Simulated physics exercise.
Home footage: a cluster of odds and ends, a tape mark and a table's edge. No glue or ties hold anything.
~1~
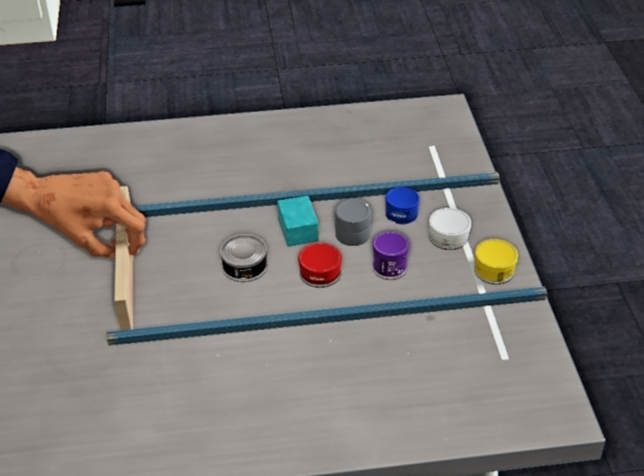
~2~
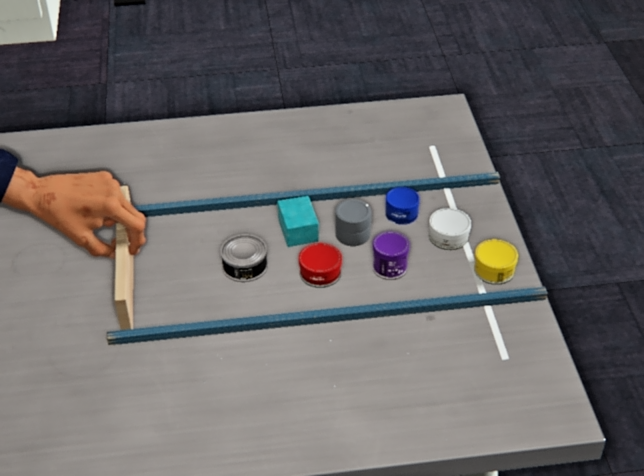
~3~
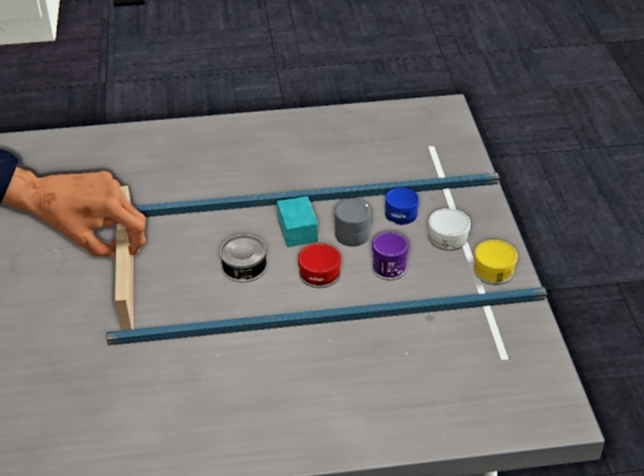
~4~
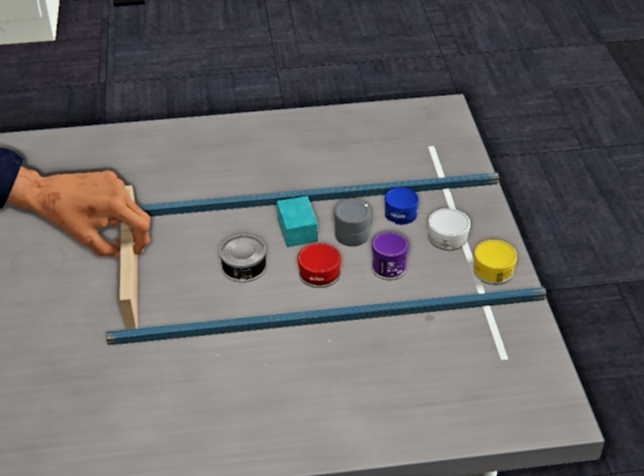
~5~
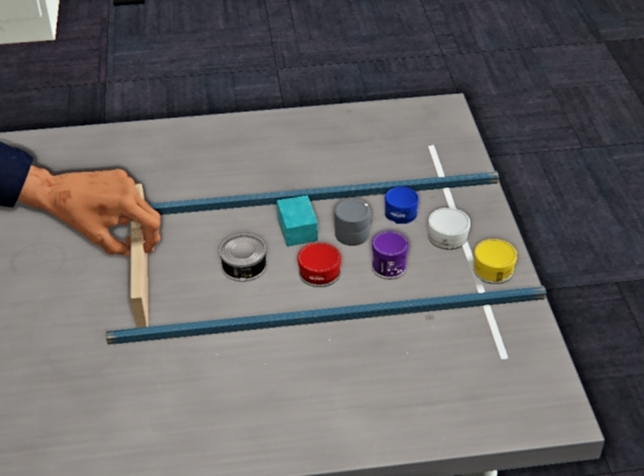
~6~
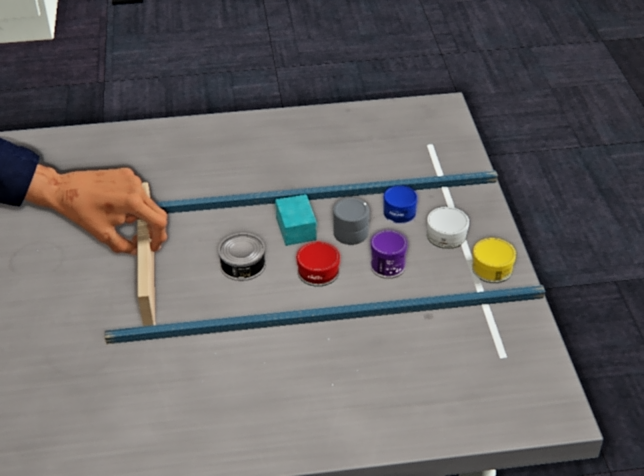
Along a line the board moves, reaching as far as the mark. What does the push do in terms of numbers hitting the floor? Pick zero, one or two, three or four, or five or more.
It sends one or two to the floor.
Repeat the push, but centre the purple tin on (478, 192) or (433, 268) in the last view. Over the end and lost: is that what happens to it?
Gone; Safe.
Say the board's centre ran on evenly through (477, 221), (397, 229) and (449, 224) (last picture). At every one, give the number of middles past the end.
5, 0, 2.
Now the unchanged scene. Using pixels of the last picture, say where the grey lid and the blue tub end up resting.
The grey lid at (506, 207), the blue tub at (496, 189).
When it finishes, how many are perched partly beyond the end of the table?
That'd be 3.
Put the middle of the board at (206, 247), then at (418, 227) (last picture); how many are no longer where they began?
I get 0 at the one place and 8 at the other.
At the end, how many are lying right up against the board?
3 are in contact with it.
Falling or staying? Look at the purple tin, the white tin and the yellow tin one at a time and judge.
I reckon the purple tin is still there, the white tin takes a fall and the yellow tin takes a fall.
Soon after, none off yet; yellow tin at rest near (493, 261); white tin at rest near (447, 228); blue tub at rest near (400, 205).
After that, none off yet; yellow tin displaced a little near (514, 262); white tin displaced about its own width near (495, 229); blue tub displaced well along near (452, 194).
In the end, the number that fall off is one or two; gone, white tin and yellow tin.
